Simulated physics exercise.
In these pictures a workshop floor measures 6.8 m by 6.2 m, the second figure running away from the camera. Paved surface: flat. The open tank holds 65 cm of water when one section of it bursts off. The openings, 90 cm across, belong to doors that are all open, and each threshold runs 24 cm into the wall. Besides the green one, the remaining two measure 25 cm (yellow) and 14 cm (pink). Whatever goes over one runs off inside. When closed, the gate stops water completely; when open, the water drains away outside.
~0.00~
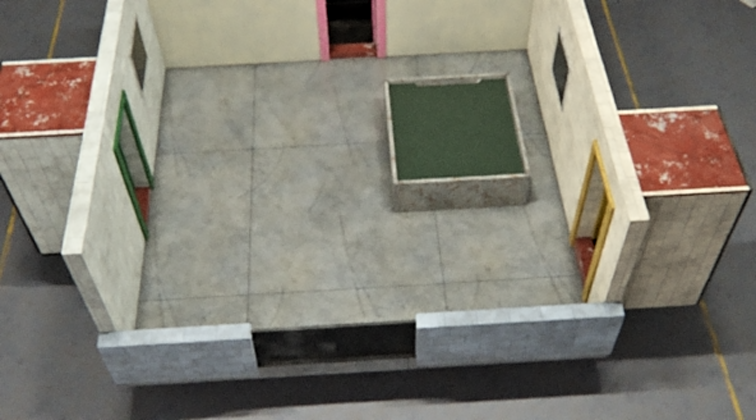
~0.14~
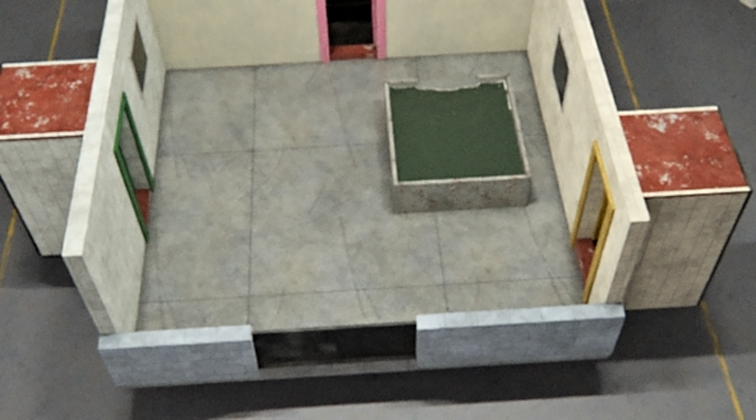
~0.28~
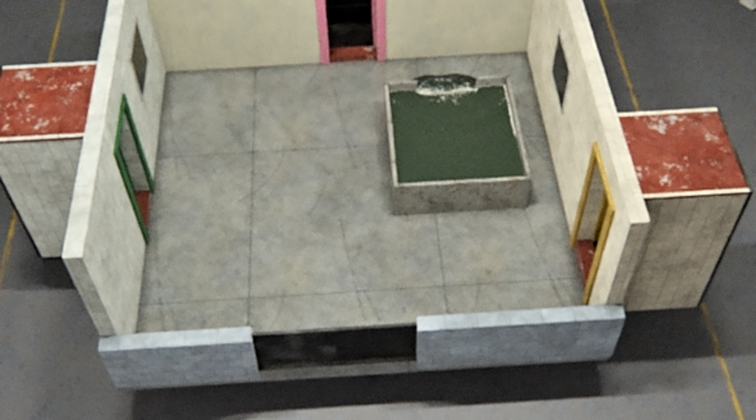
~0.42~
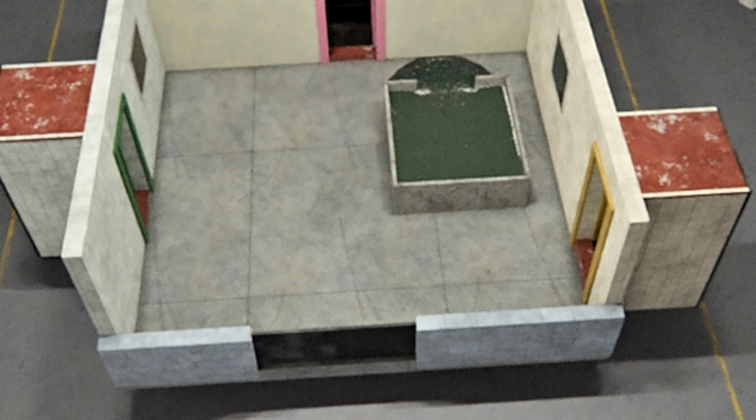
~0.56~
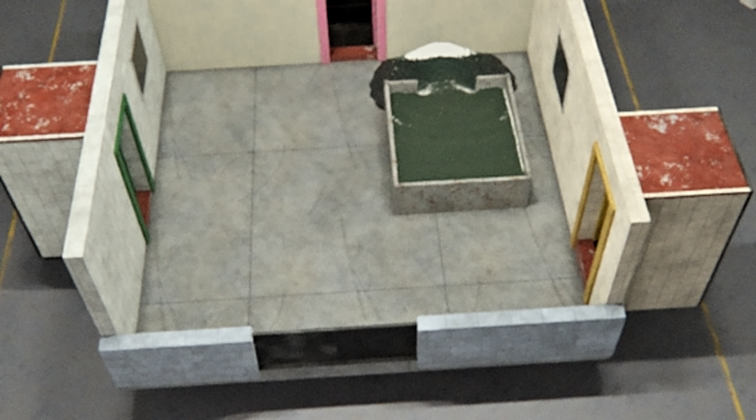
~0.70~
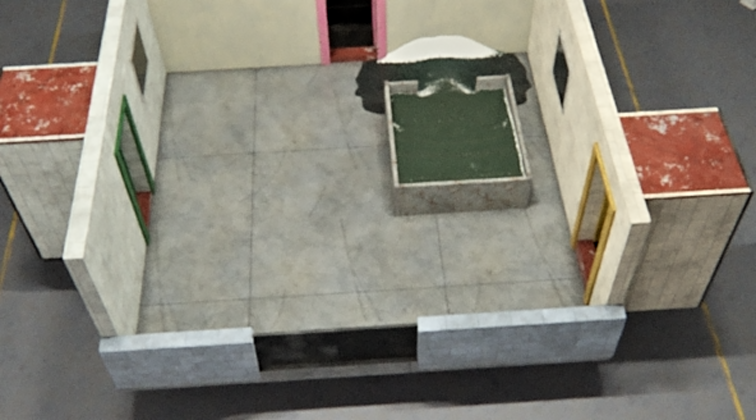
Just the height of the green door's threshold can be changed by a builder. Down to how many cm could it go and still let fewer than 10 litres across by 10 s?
I would say down to about 5 cm.
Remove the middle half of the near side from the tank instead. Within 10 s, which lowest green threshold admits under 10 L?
Estimate: Near 7.0 cm.
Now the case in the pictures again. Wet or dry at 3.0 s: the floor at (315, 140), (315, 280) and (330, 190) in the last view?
Point 1: Awash; point 2: Bone dry; point 3: Bone dry.
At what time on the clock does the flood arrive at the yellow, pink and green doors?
It arrives at the yellow door at 3.0 s, the pink door at 0.8 s and the green door at 3.6 s.
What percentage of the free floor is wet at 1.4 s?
About 10 per cent.
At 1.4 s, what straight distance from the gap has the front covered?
3.2 metres.
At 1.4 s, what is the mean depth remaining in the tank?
I'd put it at some 48 centimetres on average.
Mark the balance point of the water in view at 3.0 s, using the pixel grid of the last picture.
Centre of mass: About (427, 130) px.
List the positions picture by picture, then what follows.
The open tank at (454, 129) is whole and still, 65 cm deep; the green door at (135, 171) is dry, in the first frame.
The front is at a hidden place, 0.3 m from the gap on the far side; 0.3 m2 of floor is wet, 65 cm left at the back, in the second frame.
The gap is on the far side, the front 0.8 m out at (422, 80); the back of the open tank holds 65 cm, in the third frame.
The front is at (435, 58), 1.4 m from the gap on the far side; 2.0 m2 of floor is wet, 65 cm left at the back, in the fourth frame.
The front is at (391, 59), 1.5 m from the gap on the far side; 2.9 m2 of floor is wet, 65 cm left at the back, in the fifth frame.
The front is at (508, 53), 1.6 m from the gap on the far side; 3.3 m2 of floor is wet, 62 cm left at the back; 4.5 m in a straight line remain to the green door at (136, 176), in the sixth frame.
After 1.4 s water covers 10 % of the floor, deepest (50 cm) near (522, 54); it has not reached the green door.
After 3.0 s water covers 40 % of the floor, deepest (34 cm) near (522, 54); it has not reached the green door.
After 10.0 s water covers 95 % of the floor, deepest (13 cm) near (307, 354); 5 cm at the green door, 0 litres in over its 9 cm threshold.
At the green door as built, the water arrived by 3.6 s and peaked near 8 cm at 4.4 s.
Run again over the same 10 s with other heights there, 13 litres in over 4.5 cm, 6 litres over 5.5 cm. The limit of 10 litres is kept from about 5 cm up.
